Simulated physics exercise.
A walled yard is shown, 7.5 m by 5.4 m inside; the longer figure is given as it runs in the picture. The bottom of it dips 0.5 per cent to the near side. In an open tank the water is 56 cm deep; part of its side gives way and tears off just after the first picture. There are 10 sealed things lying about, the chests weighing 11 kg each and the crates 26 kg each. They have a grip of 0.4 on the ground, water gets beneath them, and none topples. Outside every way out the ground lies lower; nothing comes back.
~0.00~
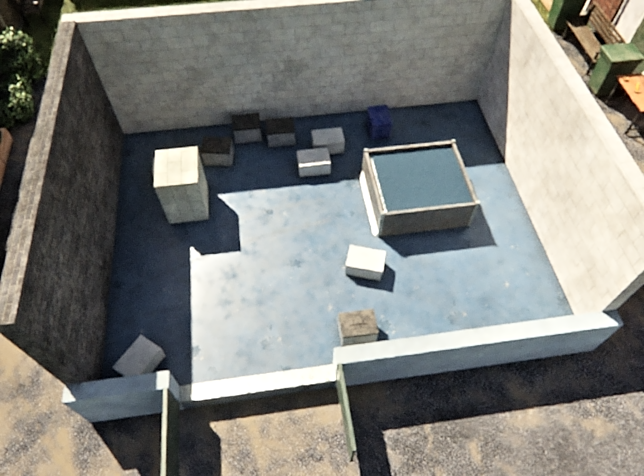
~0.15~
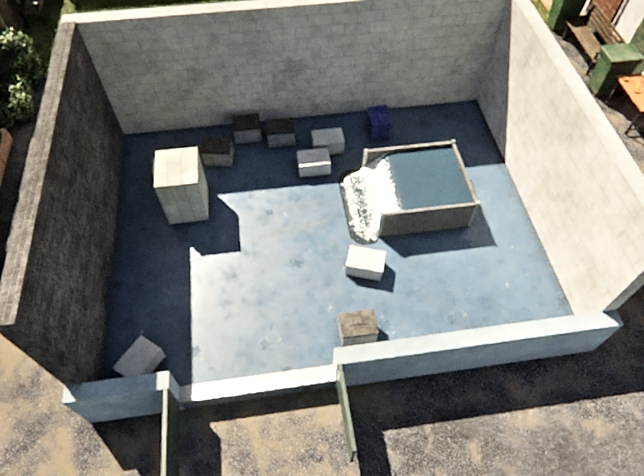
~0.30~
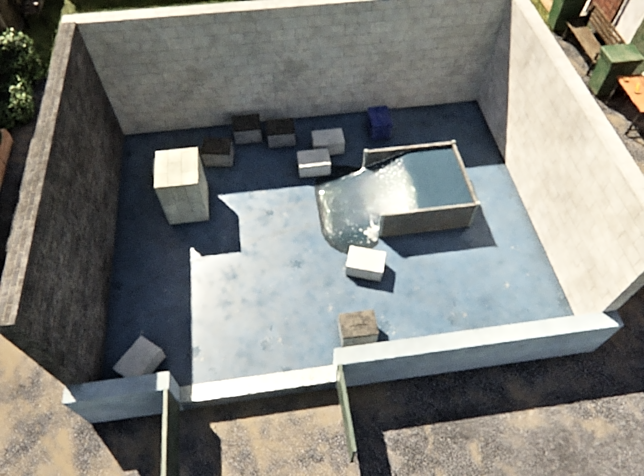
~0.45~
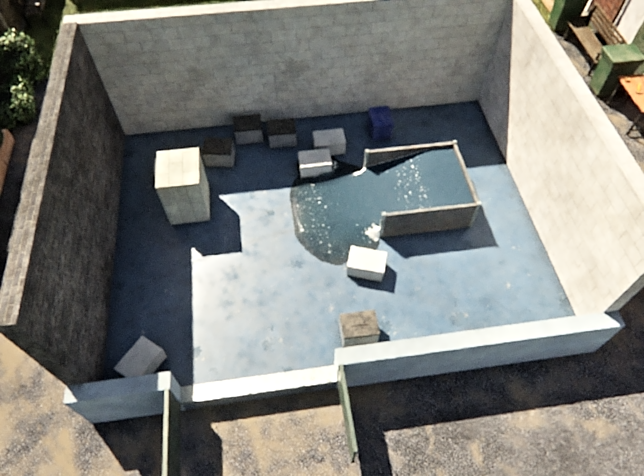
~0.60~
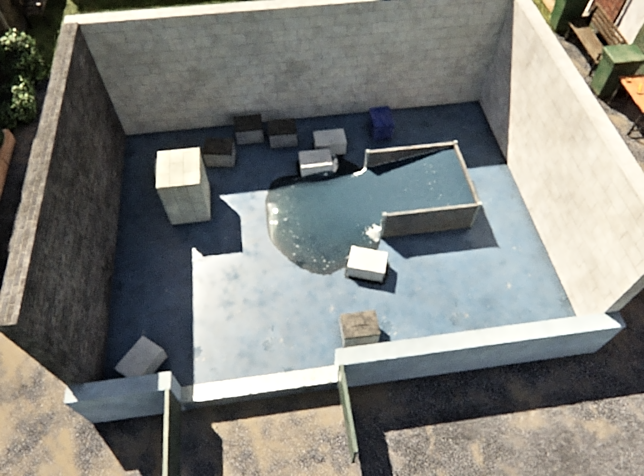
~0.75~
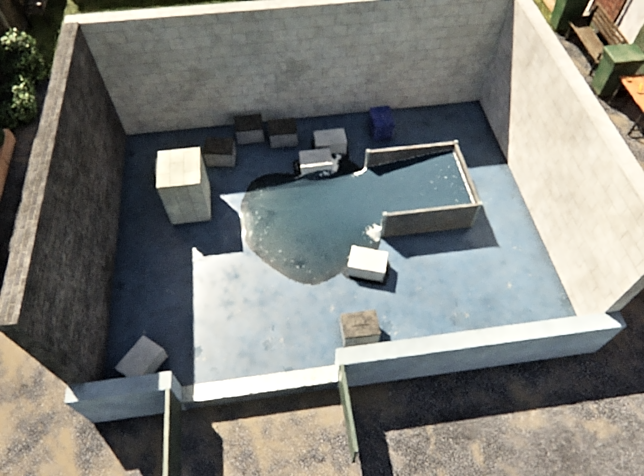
Water pours through the tank's open left side and spreads leftward across the walled yard's floor.
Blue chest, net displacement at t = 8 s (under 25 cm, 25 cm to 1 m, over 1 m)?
Displacement: Negligible.
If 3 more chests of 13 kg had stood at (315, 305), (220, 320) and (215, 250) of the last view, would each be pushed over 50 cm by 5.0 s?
Taking them in order: Not far enough, far enough and far enough.
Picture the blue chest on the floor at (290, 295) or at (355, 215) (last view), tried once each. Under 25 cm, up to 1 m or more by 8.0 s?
In that order: It goes a long way; it goes a long way.
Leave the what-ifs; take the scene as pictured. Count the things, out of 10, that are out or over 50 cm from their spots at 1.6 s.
I count 1 of them.
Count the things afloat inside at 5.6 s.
My tally comes to 2.
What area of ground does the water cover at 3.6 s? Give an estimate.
My estimate is roughly 26 m2.
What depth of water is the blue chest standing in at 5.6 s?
Close to 1 centimetres.
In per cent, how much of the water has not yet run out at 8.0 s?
Close to 86 in a hundred parts remain.
After 1.6 s the blue chest is near (382, 116), 0.0 m from its start, aground; 0 of 10 are out; 0 afloat.
After 3.6 s the blue chest is near (382, 116), 0.0 m from its start, aground; 0 of 10 are out; 3 afloat.
After 5.6 s the blue chest is near (382, 116), 0.0 m from its start, aground; 0 of 10 are out; 2 afloat.
After 8.0 s the blue chest is near (382, 116), 0.0 m from its start, aground; 0 of 10 are out; 0 afloat.
